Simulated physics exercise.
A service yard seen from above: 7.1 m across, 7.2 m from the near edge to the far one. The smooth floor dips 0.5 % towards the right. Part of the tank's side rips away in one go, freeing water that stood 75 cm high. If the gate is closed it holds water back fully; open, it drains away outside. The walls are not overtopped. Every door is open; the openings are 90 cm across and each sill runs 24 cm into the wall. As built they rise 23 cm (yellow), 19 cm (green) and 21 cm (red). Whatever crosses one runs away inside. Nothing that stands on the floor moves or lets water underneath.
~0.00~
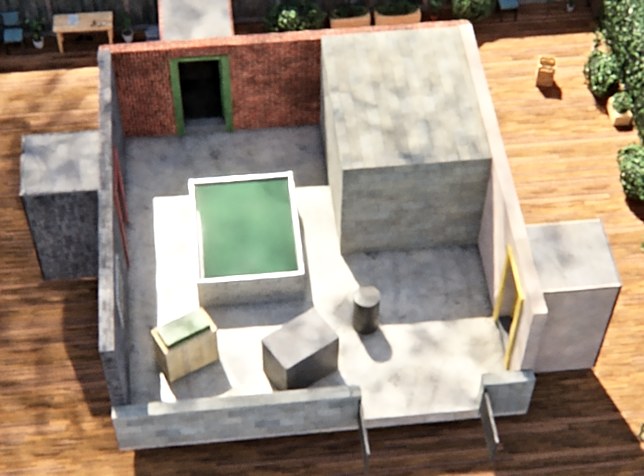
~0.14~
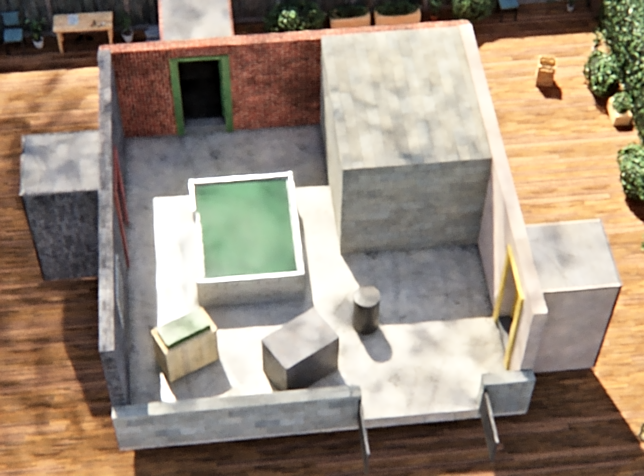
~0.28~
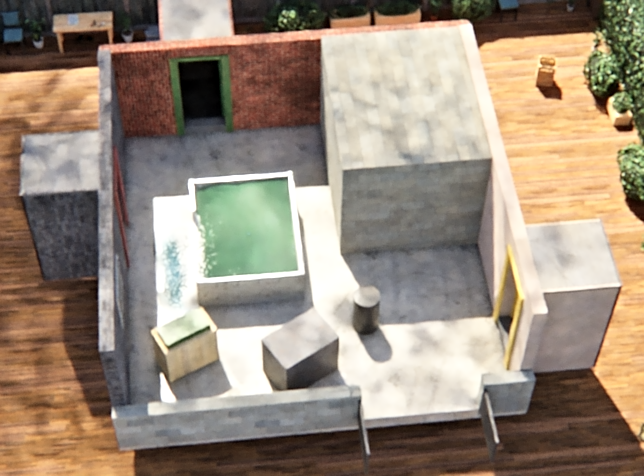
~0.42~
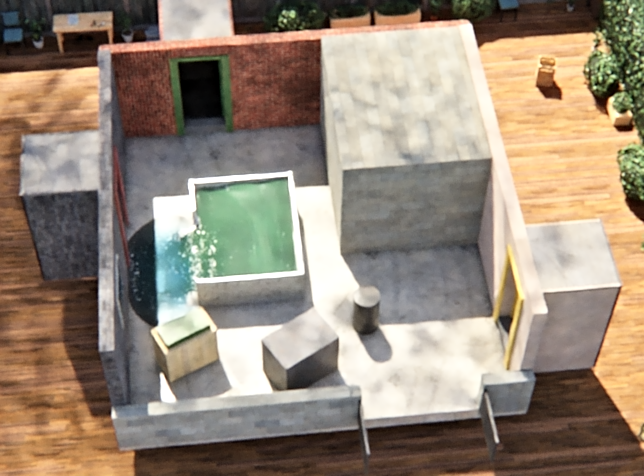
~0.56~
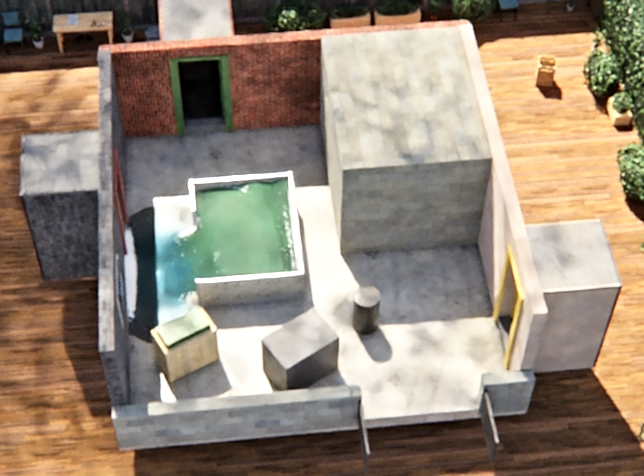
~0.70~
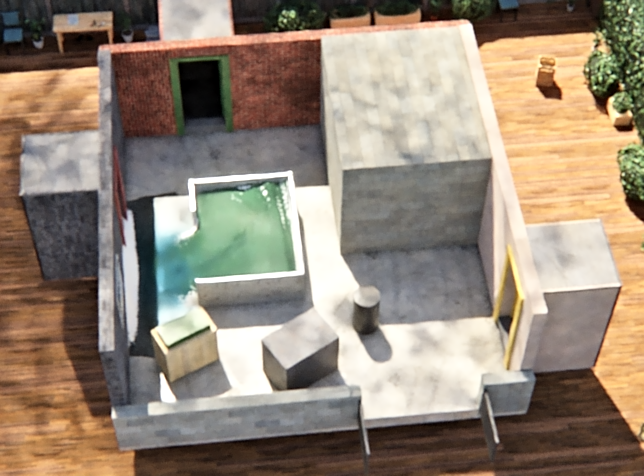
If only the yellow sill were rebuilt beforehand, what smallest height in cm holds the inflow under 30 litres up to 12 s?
Close to 7 cm is just enough.
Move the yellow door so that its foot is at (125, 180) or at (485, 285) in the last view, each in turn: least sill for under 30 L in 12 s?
About 6.5 and 8.0 cm.
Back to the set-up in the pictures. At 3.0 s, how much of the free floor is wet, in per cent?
Near 50 per cent is wet.
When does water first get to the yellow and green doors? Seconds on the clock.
Yellow 4.5 s, green 2.2 s.
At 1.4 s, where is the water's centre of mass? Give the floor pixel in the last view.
Near (207, 262).
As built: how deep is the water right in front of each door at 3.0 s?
Depths in cm: Yellow 0, green 18, red 25.
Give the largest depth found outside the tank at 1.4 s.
About 55 cm.
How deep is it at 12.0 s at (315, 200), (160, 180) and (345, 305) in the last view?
In that order: 8, 8 and 10 cm.
After 1.4 s water covers 20 % of the floor, deepest (55 cm) near (129, 285); it has not reached the yellow door.
After 3.0 s water covers 50 % of the floor, deepest (40 cm) near (132, 428); it has not reached the yellow door.
After 12.0 s water covers 100 % of the floor, deepest (11 cm) near (352, 311); 8 cm at the yellow door, 0 litres in over its 23 cm sill.
At the yellow door as built, the water arrived by 4.7 s and peaked near 12 cm at 8.6 s.
Run again over the same 12 s with other heights there, 54 litres in over 5.5 cm, 20 litres over 7.5 cm. The limit of 30 litres is kept from about 7 cm up.
